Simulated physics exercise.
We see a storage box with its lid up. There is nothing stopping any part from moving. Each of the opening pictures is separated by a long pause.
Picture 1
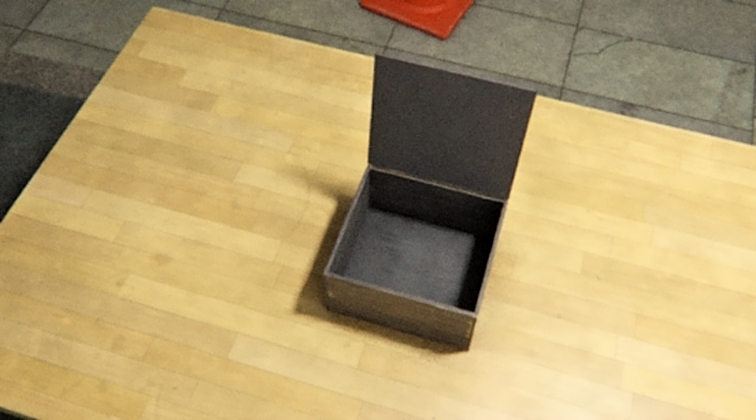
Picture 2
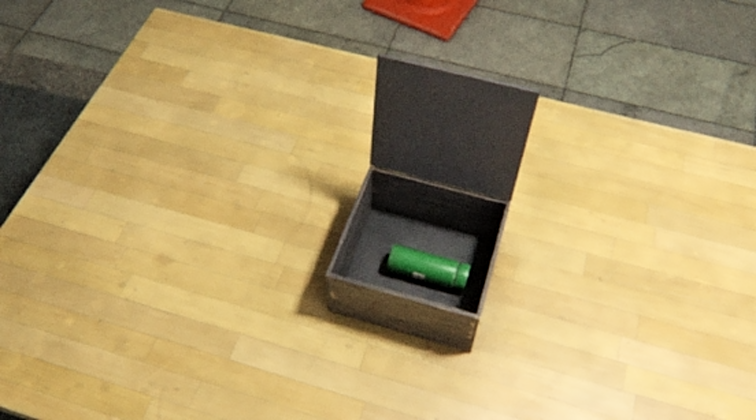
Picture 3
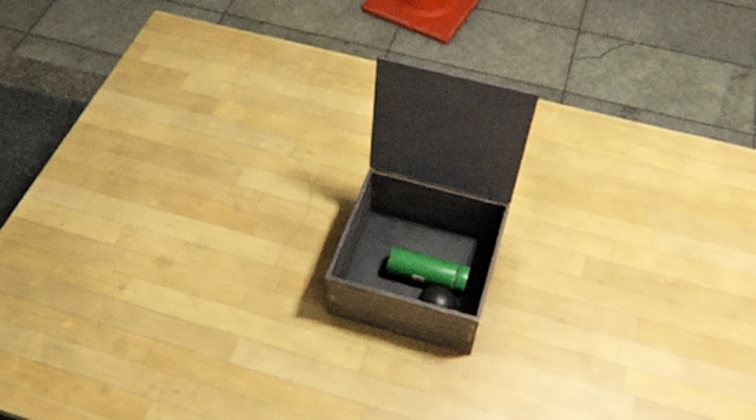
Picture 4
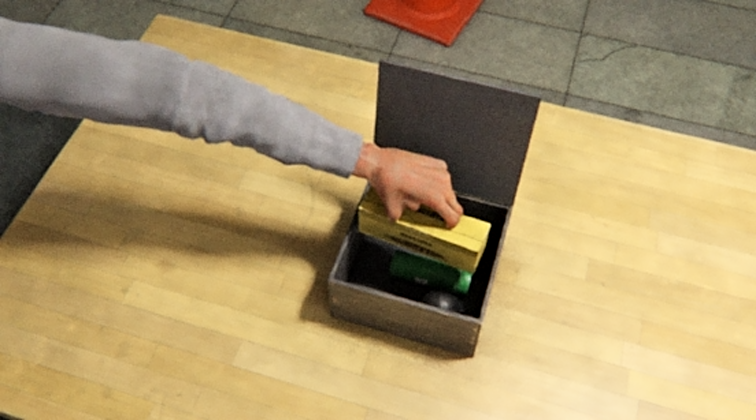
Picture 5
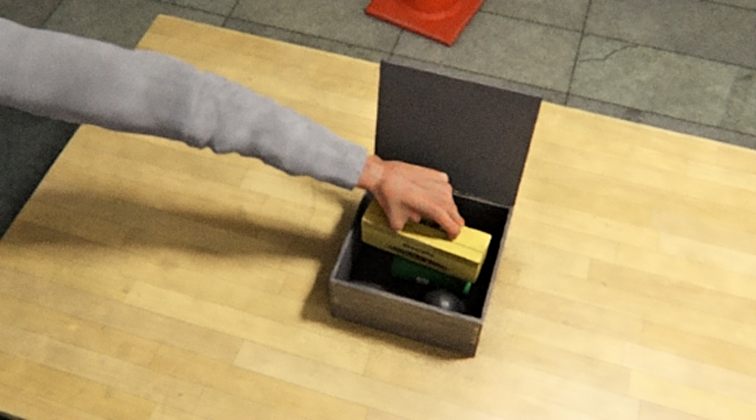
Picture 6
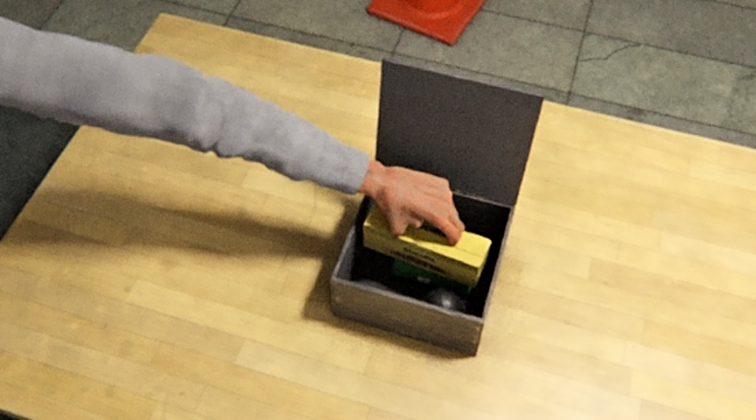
In an open box holding a green shaker and dark round object, a hand lowers a yellow carton.
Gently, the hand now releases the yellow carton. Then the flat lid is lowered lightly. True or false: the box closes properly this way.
True.
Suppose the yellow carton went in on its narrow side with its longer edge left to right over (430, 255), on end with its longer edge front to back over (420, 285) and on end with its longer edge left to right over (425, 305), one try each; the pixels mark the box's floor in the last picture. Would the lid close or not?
In order: The lid fits down, then gets blocked, then fits down.
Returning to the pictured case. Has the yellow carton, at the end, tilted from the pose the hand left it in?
Observation: The yellow carton tilts over.
Then, 0.60 s on from there, yellow carton turned 72° from how it was put near (433, 234).
Then, 1.30 s on from there, lid 79° above the rim; yellow carton on its side near (435, 237).
Then, 1.70 s on from there, lid 49° above the rim; yellow carton on its side near (435, 237).
Then, 2.10 s on from there, lid 7° above the rim; yellow carton on its side near (435, 237).
In the end, lid shut; toppled in the box, yellow carton; the other 2 unmoved. At the end, from the last picture's camera, yellow carton near (435, 237).
